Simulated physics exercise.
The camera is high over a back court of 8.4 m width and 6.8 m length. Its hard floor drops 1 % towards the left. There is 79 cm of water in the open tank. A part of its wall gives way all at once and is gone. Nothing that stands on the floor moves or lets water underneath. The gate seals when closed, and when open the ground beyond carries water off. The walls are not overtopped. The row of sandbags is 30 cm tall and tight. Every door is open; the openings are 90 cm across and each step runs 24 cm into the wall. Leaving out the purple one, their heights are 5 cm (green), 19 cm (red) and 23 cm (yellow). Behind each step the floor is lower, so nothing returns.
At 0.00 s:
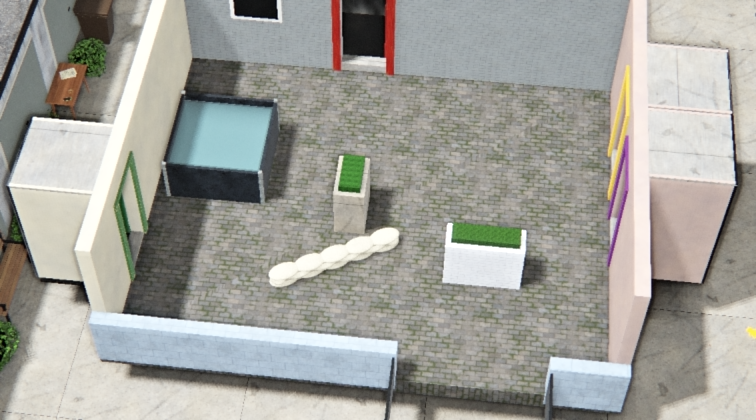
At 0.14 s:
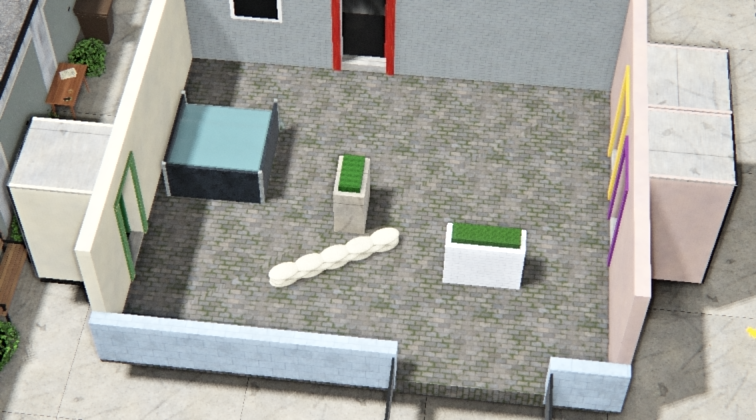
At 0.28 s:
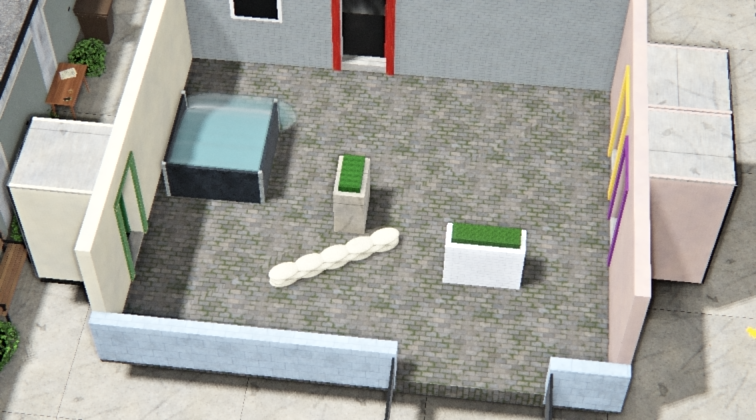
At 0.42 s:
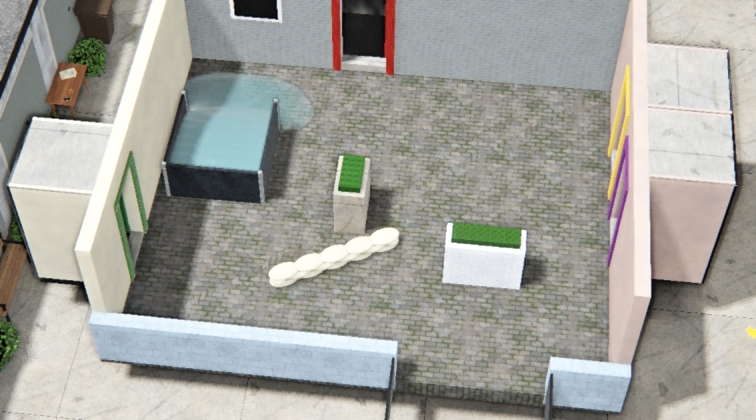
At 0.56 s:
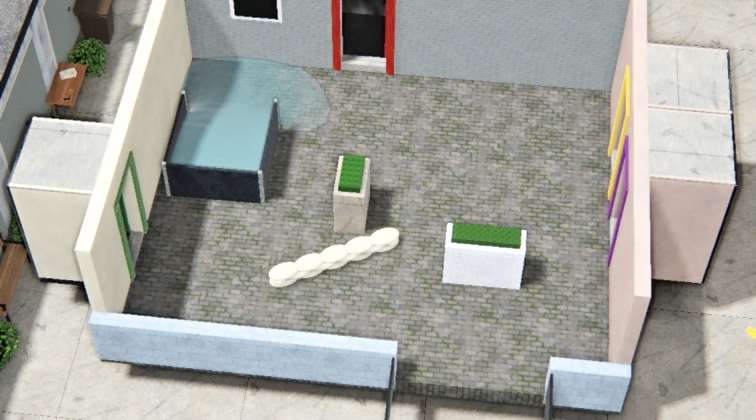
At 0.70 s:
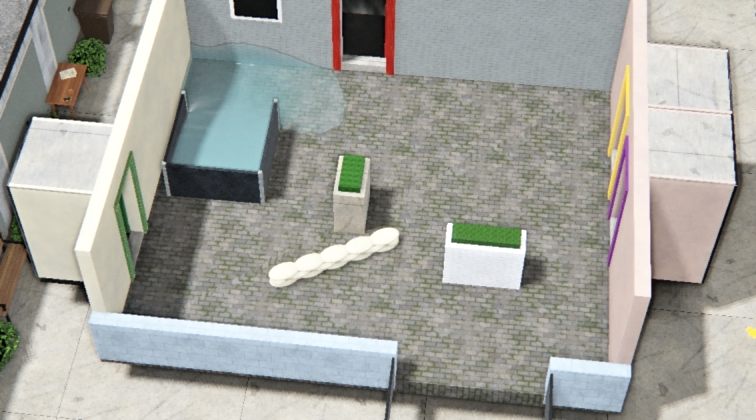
Open tank in a walled courtyard losing its far side, water pouring out and spreading across the paving behind it.
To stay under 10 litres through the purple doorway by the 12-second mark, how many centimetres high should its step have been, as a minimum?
At least 6 cm or so.
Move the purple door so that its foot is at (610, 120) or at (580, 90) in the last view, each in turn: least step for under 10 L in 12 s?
Roughly 13.5 and 10.0 cm.
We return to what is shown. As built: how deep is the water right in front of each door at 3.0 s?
In cm: Green 5, purple 0, red 13, yellow 0.
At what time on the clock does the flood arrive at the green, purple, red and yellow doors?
Green 2.8 s, purple 4.5 s, red 1.0 s, yellow 3.6 s.
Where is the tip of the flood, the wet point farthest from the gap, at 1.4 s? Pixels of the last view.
At about (406, 79).
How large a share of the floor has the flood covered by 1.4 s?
Some 10 per cent of it.
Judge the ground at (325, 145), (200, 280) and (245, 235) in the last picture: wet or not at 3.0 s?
In that order: Under water, still dry, still dry.
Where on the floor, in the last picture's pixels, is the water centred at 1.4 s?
Near (238, 118).
After 1.4 s water covers 10 % of the floor, deepest (60 cm) near (192, 62); it has not reached the purple door.
After 3.0 s water covers 35 % of the floor, deepest (26 cm) near (181, 102); it has not reached the purple door.
After 12.0 s water covers 90 % of the floor, deepest (10 cm) near (365, 228); 2 cm at the purple door, 1 litre in over its 9 cm step.
At the purple door as built, the water arrived by 4.4 s and peaked near 11 cm at 4.8 s.
With a step of 5 cm, 16 litres would have come in within the 12 s; with 7 cm, 6 litres. So under 10 litres takes about 6 cm.
